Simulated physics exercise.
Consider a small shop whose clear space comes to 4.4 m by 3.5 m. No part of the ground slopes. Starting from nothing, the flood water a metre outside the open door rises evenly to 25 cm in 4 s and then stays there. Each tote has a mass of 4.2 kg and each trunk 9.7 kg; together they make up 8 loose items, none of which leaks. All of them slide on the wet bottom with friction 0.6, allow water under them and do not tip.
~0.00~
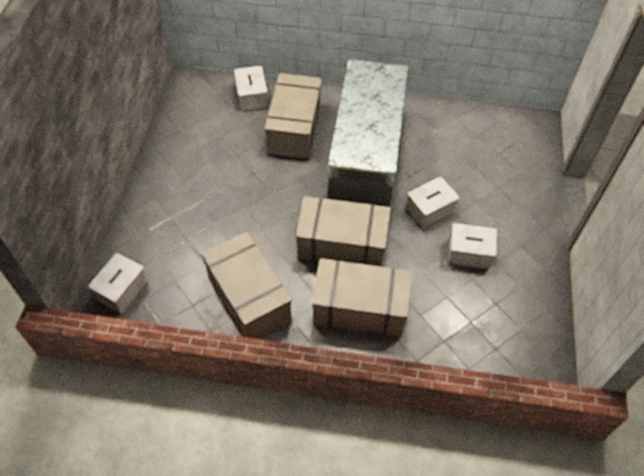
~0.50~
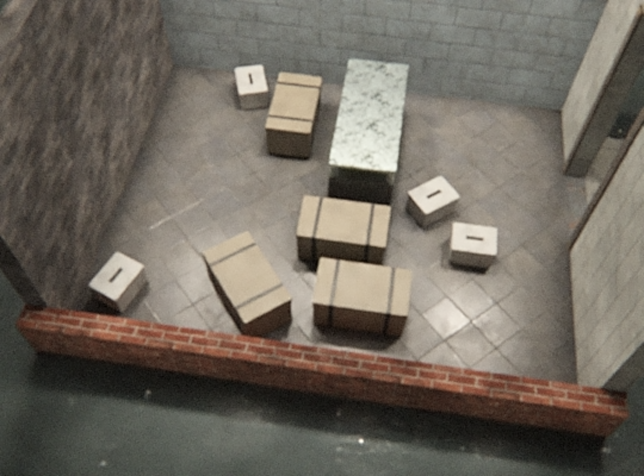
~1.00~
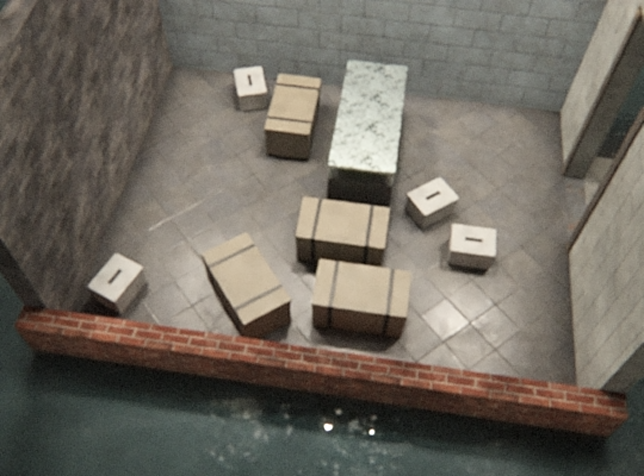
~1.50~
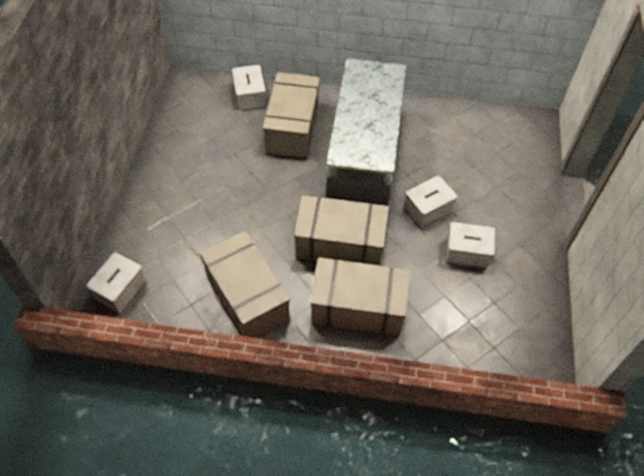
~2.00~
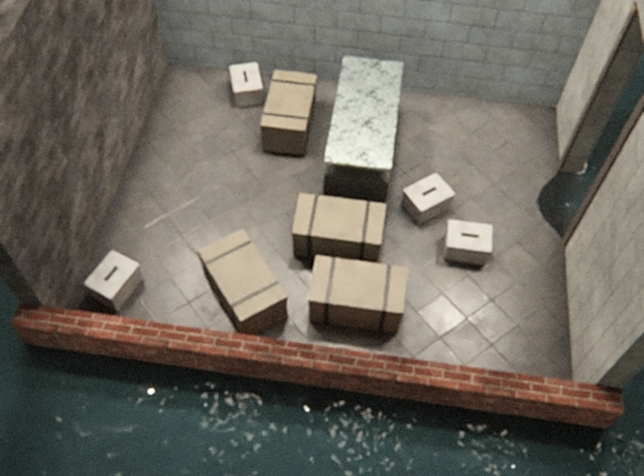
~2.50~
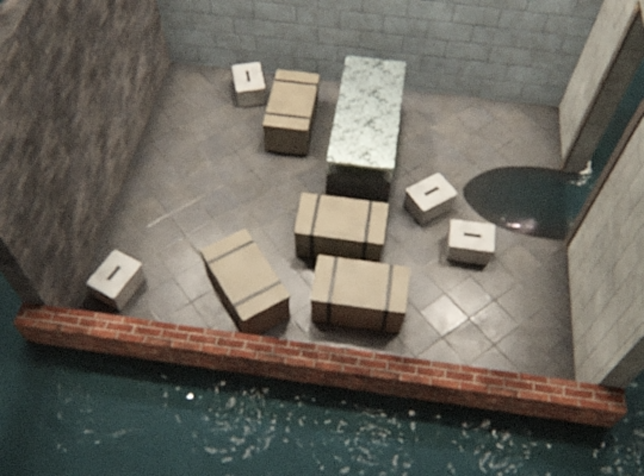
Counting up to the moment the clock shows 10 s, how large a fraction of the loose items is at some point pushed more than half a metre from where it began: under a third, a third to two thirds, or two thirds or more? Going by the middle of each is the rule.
The share moved is two out of three or more.
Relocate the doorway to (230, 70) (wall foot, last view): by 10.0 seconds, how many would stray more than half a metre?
Then the count would be 6.
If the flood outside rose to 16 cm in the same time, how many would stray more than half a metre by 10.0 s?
So the tally would be 3.
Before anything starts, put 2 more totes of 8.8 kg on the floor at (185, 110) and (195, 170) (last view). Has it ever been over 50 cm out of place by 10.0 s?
So the first ends up within that distance while the second ends up within that distance.
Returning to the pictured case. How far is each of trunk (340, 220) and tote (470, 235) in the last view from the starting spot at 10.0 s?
First 80 cm, then 60 cm.
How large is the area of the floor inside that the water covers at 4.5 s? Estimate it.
The covered patch comes to about 6.0 m2.
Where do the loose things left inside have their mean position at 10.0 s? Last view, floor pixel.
It sits at about (249, 197).
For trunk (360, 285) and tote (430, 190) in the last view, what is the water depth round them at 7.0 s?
Close to 9 and 7 centimetres.
After 3.5 s 0 of 8 are over 50 cm from their spots; 0 afloat.
After 4.5 s 1 of 8 are over 50 cm from their spots; 1 afloat.
After 7.0 s 4 of 8 are over 50 cm from their spots; 3 afloat.
After 10.0 s 7 of 8 are over 50 cm from their spots, and 7 have been at some point; 8 afloat.
